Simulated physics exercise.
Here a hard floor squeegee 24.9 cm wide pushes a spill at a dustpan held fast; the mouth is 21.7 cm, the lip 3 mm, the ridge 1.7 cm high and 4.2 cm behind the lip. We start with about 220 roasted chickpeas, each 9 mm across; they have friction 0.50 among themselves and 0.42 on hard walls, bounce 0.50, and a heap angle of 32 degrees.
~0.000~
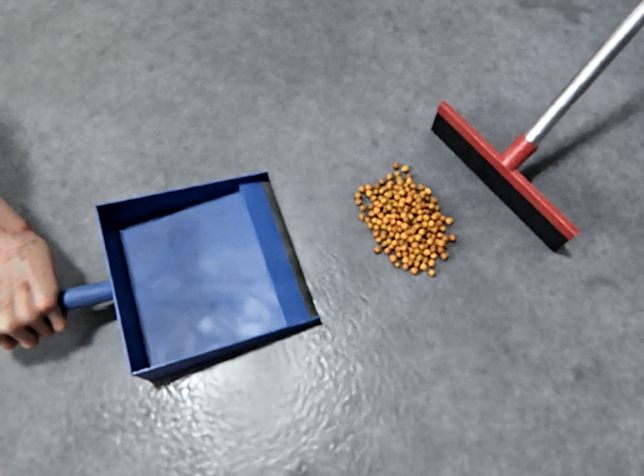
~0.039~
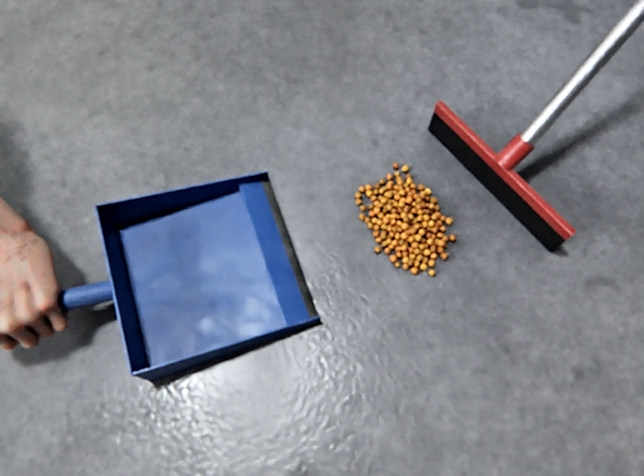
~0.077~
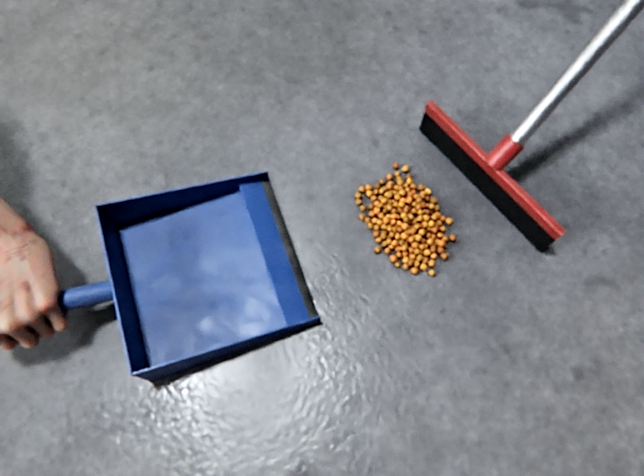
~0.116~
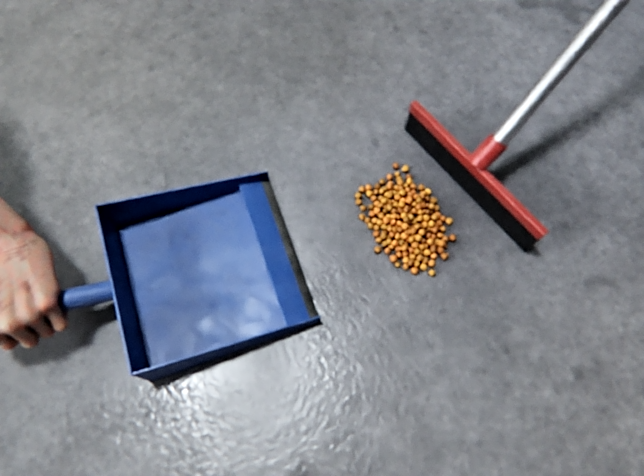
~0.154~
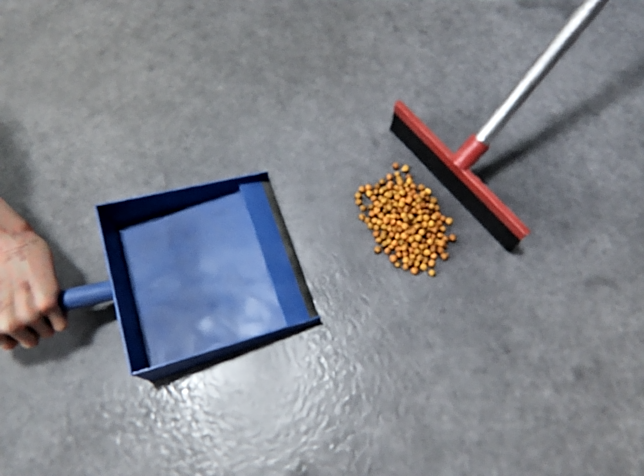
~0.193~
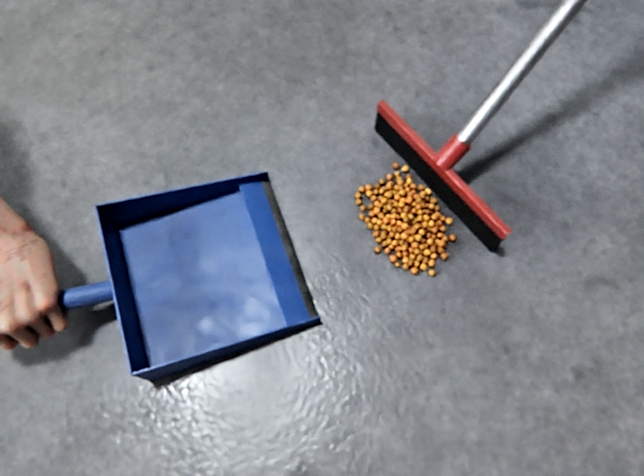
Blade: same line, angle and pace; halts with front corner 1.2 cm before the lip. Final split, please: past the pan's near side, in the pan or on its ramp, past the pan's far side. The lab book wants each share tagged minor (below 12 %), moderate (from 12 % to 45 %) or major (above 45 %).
Result: Past the pan's near side: Small, in the pan or on its ramp: Small, past the pan's far side: Small.
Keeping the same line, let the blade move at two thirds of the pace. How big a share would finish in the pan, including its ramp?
Roughly 0 in a hundred.
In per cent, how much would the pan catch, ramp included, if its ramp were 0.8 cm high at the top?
0 %.
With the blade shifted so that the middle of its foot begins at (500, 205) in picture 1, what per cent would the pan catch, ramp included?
The pan and its ramp would take some 5 per cent.
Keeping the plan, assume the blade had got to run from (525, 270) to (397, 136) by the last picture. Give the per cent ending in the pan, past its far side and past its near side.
Pan 25 % / far 0 % / near 25 %.
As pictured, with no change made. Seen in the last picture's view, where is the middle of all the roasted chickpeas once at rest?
Estimated resting centre: Around (325, 246).
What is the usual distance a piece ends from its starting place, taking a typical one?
I'd say close to 12 cm.
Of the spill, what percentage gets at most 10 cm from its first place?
I'd say about 35 per cent.
After 0.35 s, middle of the blade 13 cm from the lip; 0 % over the lip, far side 0 %, near side 0 %.
Then, at 0.45 s, middle of the blade 7 cm from the lip; 0 % over the lip, far side 0 %, near side 0 %.
After 0.69 s, middle of the blade 5 cm from the lip; 0 % over the lip, far side 5 %, near side 5 %.
By 1.0 s all is still; near side 5 %, pan 0 %, far side 0 %, in front of the lip or behind the blade 95 %.
